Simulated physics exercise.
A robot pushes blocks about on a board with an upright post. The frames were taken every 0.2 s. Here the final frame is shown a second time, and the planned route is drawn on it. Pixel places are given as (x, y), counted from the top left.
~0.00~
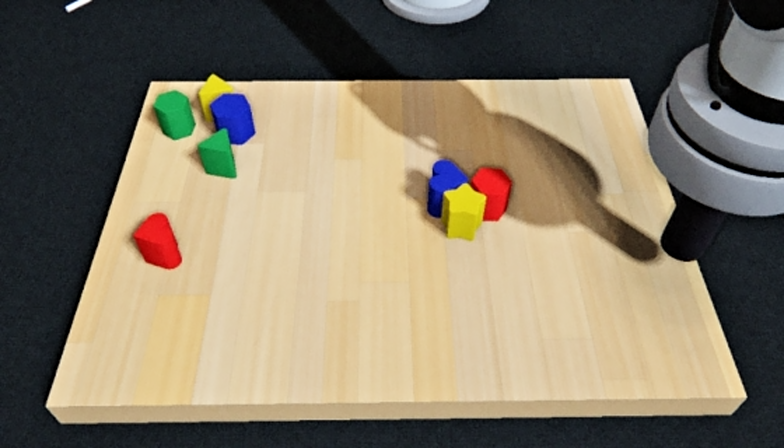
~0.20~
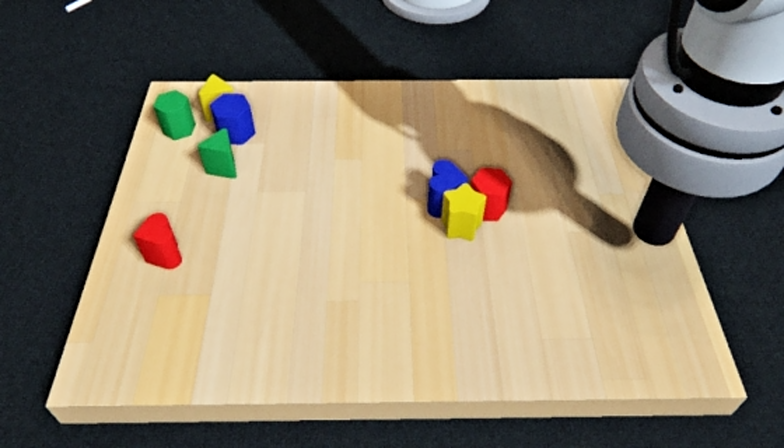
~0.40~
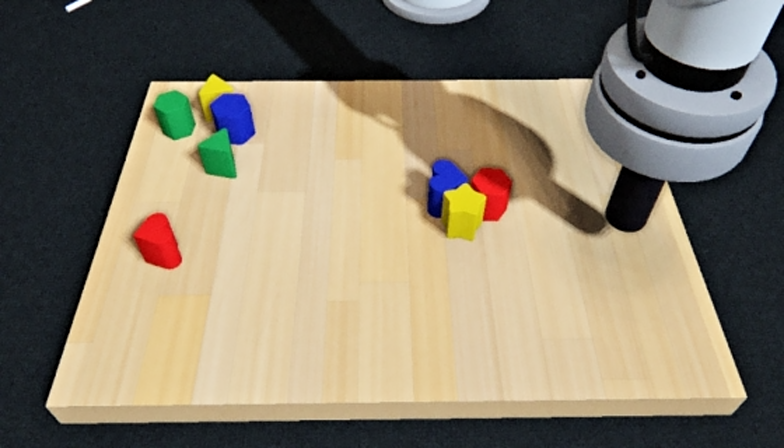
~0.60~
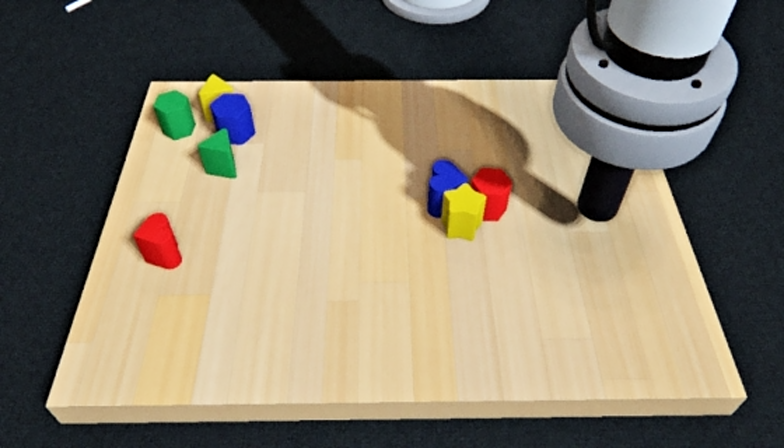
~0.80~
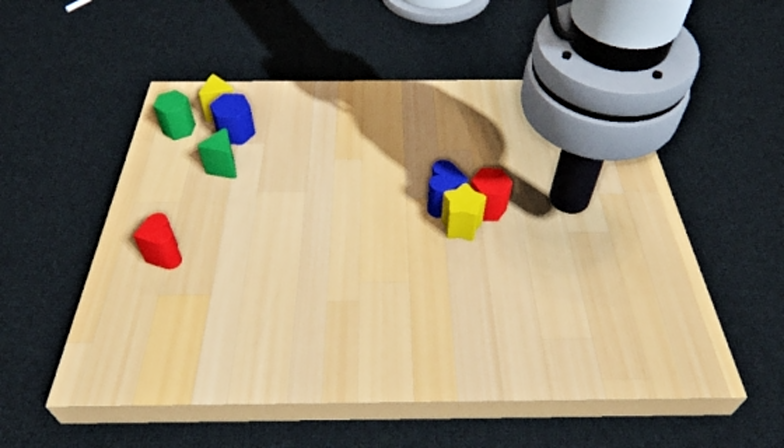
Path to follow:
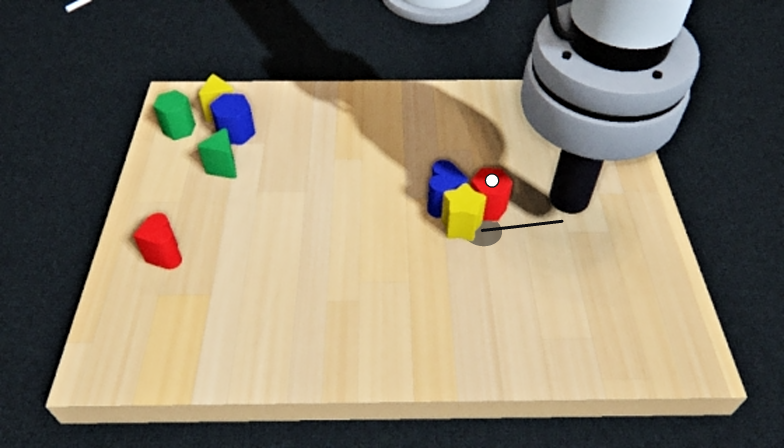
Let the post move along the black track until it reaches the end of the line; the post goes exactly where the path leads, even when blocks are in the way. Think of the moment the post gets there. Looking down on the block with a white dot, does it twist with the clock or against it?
It goes clockwise.
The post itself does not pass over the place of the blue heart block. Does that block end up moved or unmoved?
Here's my answer: The blue heart block gets displaced.
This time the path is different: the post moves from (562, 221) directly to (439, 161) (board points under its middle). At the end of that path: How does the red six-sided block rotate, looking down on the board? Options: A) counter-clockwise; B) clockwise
My answer is option A.
Path on the board, from (562, 221) to (482, 230); the dot is on the red six-sided block.
The first path, step by step. Halfway along, post (527, 205); nothing pushed yet.
At the end, post (486, 210); blue heart block (436, 171), turned 15° anticlockwise; yellow star (450, 199), turned 15° anticlockwise; red six-sided block (475, 175), turned 50° clockwise.
